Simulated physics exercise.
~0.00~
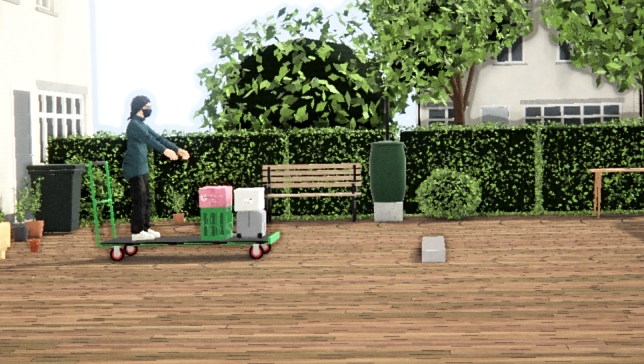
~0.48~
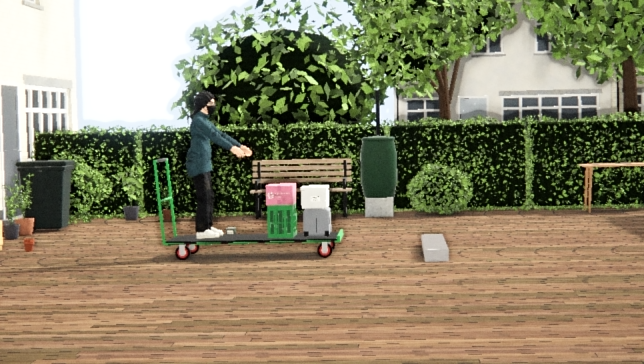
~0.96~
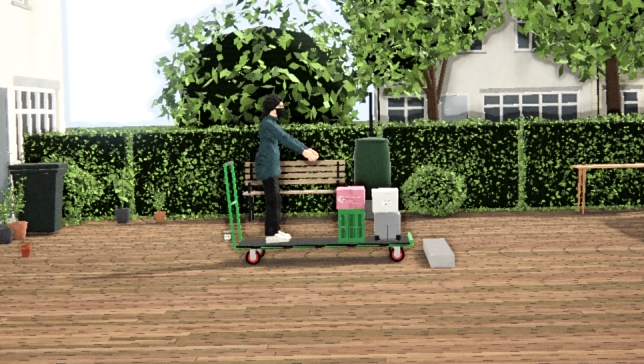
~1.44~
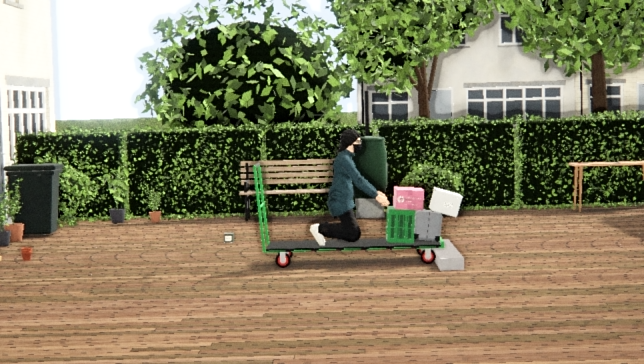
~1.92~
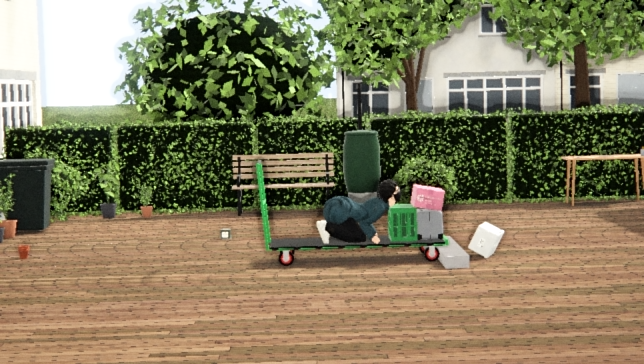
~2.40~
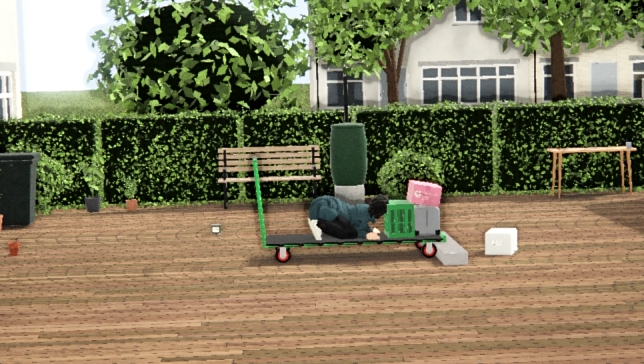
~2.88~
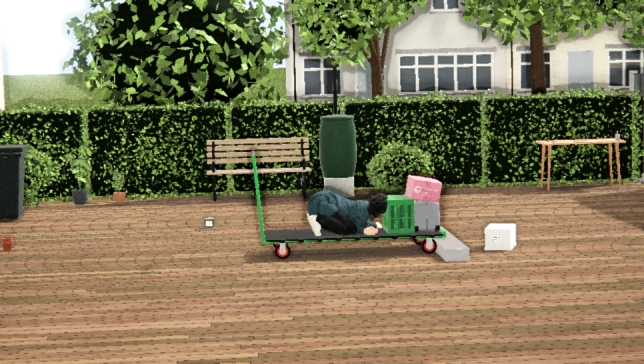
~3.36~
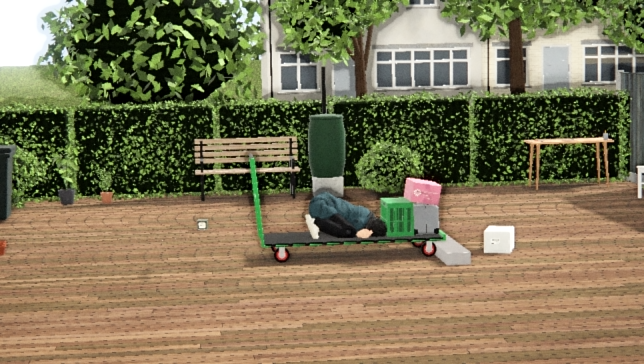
The clip shows a person riding a stock cart rightward across a wooden deck until it stops at a grey block; the white tote tumbles off the front, while the rider crumples and lies behind the green crate, grey suitcase and tilted pink carton still aboard.
